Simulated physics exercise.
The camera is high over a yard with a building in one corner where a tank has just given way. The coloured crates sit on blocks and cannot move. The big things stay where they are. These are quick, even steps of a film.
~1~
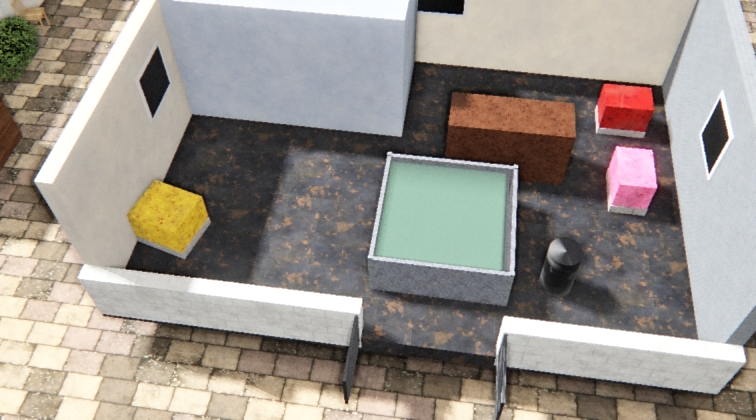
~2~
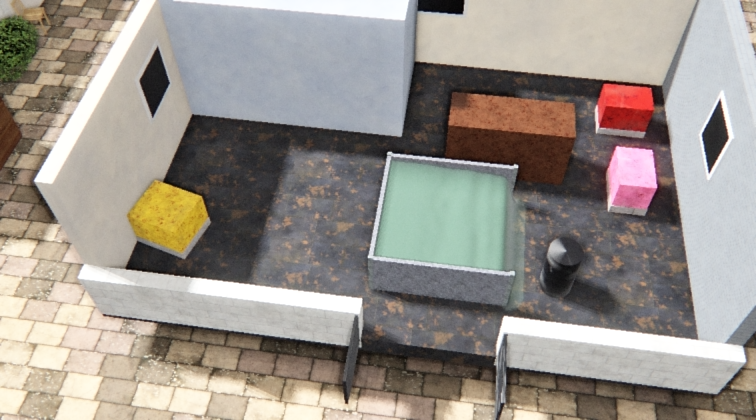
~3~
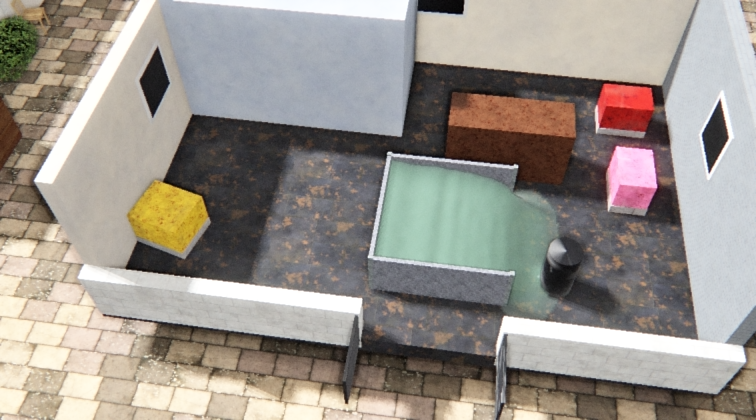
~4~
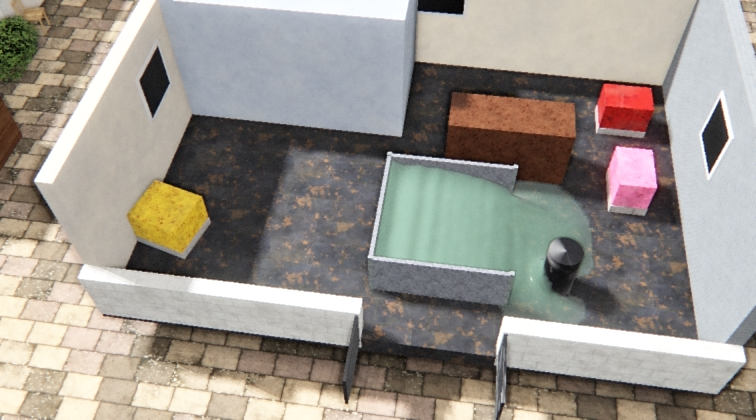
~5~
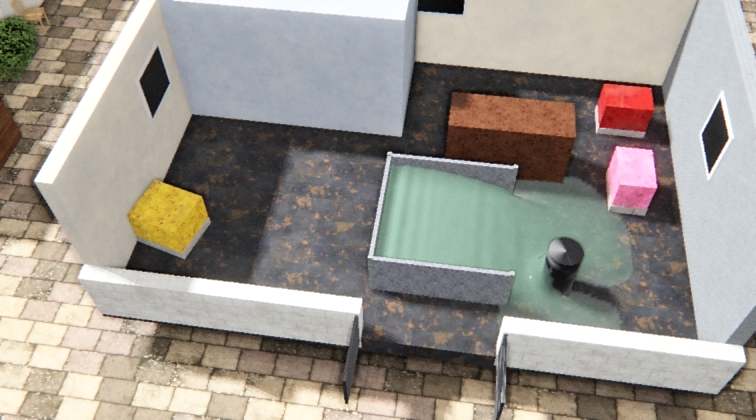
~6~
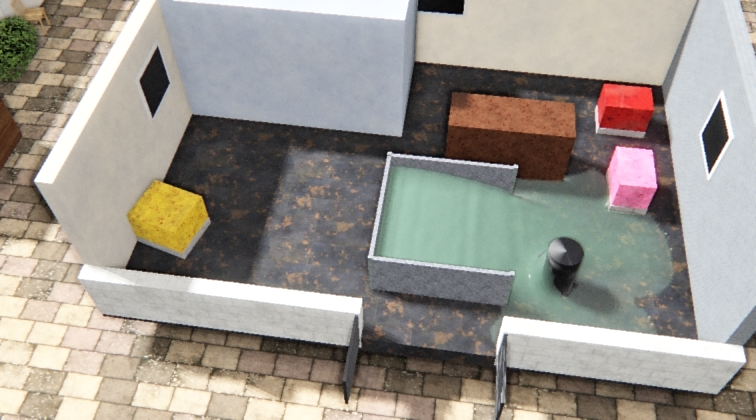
A roofless building with pale walls and a dark mottled floor stands on a paved yard, seen from high above by a still camera. An open grey tank of green water sits near the middle, with a yellow block left, a brown box behind, and a black cylinder, pink block and red block right. The tank's right side gives way, and water pours out rightward, spreading around the cylinder and past the pink block.
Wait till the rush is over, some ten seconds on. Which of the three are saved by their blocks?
One by one: The red crate gets wet; the yellow crate stays dry; the pink crate gets wet.
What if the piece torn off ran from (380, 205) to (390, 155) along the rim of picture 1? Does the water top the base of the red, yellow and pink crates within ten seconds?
One by one: The red one stays dry, the yellow one is topped, the pink one remains dry.
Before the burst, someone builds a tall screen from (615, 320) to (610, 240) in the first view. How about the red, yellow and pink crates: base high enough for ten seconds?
Then: Red gets wet; yellow escapes it; pink takes water.
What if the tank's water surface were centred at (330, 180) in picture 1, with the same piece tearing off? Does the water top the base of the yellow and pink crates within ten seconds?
The yellow crate escapes it; the pink crate takes water.
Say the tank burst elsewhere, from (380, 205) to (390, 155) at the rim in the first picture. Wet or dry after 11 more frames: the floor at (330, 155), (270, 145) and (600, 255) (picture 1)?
In turn: Covered, awash, not flooded.
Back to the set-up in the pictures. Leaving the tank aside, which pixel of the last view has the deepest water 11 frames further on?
Around (697, 335).
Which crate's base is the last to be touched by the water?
I say the one in yellow.
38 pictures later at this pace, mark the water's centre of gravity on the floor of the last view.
At about (538, 202).
A moment on, water covers 25 % of the floor; the red crate water round its plinth, the yellow crate not reached, the pink crate water round its plinth.
Next, water covers 40 % of the floor; the red crate water round its plinth, the yellow crate not reached, the pink crate water round its plinth.
Then, water covers 50 % of the floor; the red crate water round its plinth, the yellow crate not reached, the pink crate water round its plinth.
Later, water covers 70 % of the floor; the red crate water round its plinth, the yellow crate water round its plinth, the pink crate water round its plinth.
In the end, water covers 100 % of the floor; the red crate was topped, the yellow crate stayed above the water, the pink crate was topped.
